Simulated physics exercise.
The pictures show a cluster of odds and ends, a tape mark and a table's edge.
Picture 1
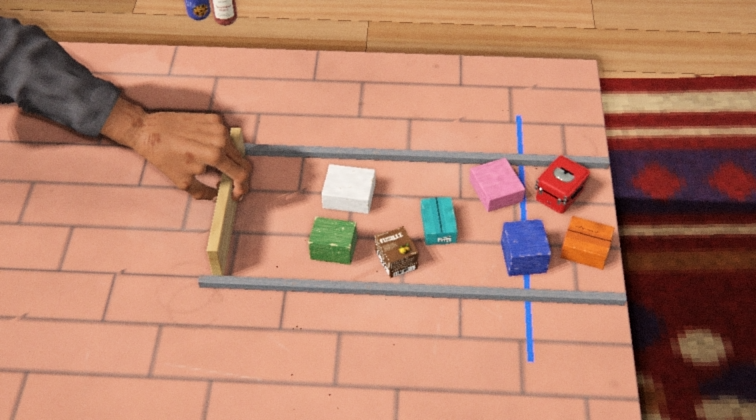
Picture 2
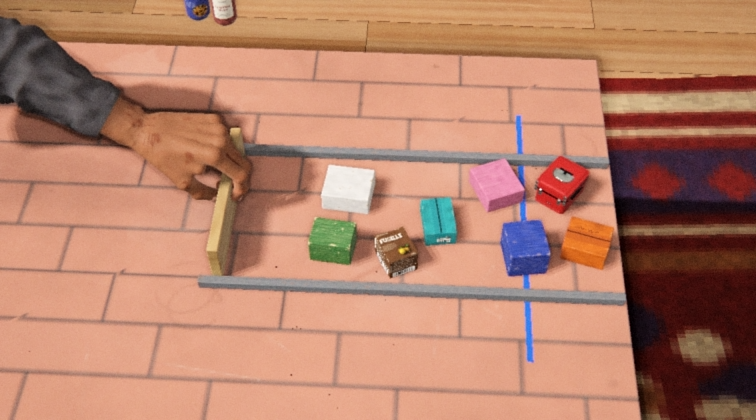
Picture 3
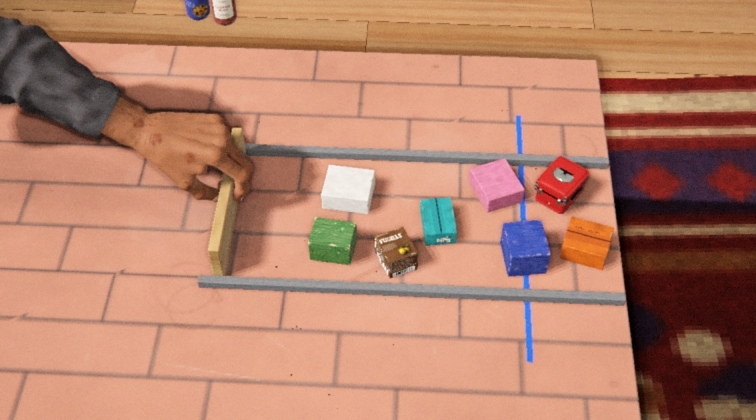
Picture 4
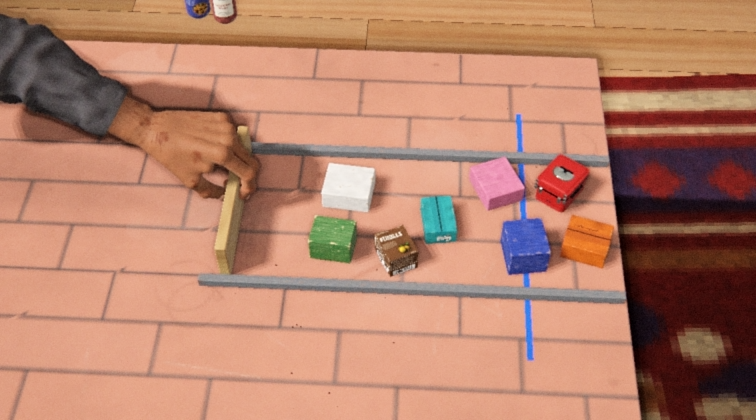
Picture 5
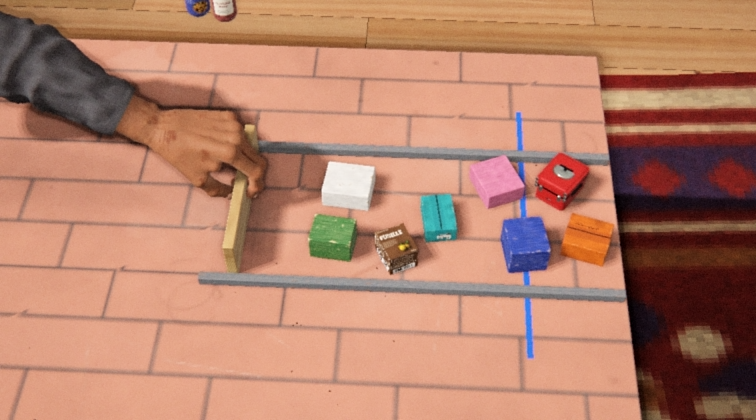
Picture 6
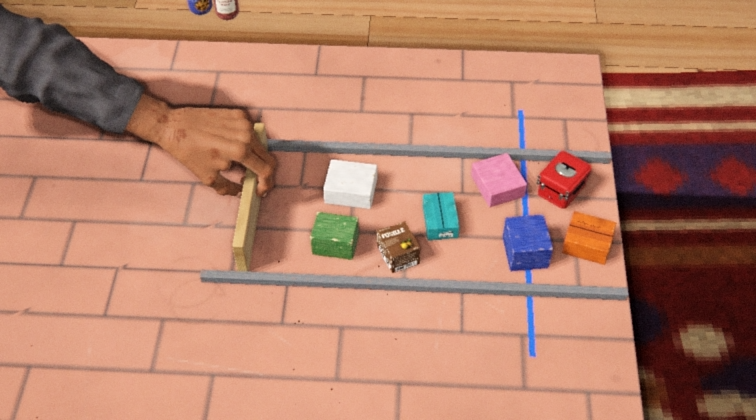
A wooden board, held upright by someone's hand, slid slightly to the right between two gray rails, while the colorful blocks and boxes ahead of it, some near a blue tape line, stayed put.
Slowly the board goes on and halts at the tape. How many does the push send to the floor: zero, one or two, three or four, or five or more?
As it turns out, the number that fall off is one or two.
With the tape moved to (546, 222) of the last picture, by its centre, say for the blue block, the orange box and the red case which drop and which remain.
The blue block tumbles off; the orange box is lost; the red case falls.
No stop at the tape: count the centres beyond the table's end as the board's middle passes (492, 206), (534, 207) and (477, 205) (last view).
In that order 1, 3 and 0.
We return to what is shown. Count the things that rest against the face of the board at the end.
The number is 2.
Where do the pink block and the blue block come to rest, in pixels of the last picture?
The pink block at (592, 185), the blue block at (624, 249).
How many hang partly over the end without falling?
1 of them.
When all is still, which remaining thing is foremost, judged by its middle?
Foremost is the blue block.
Early on, none off yet; orange box at rest near (589, 238); red case at rest near (564, 180); blue block at rest near (527, 243).
A while later, none off yet; orange box at rest near (589, 238); red case at rest near (564, 180); blue block travelled a little near (540, 245).
Finally, the number that fall off is one or two; lost, red case and orange box.
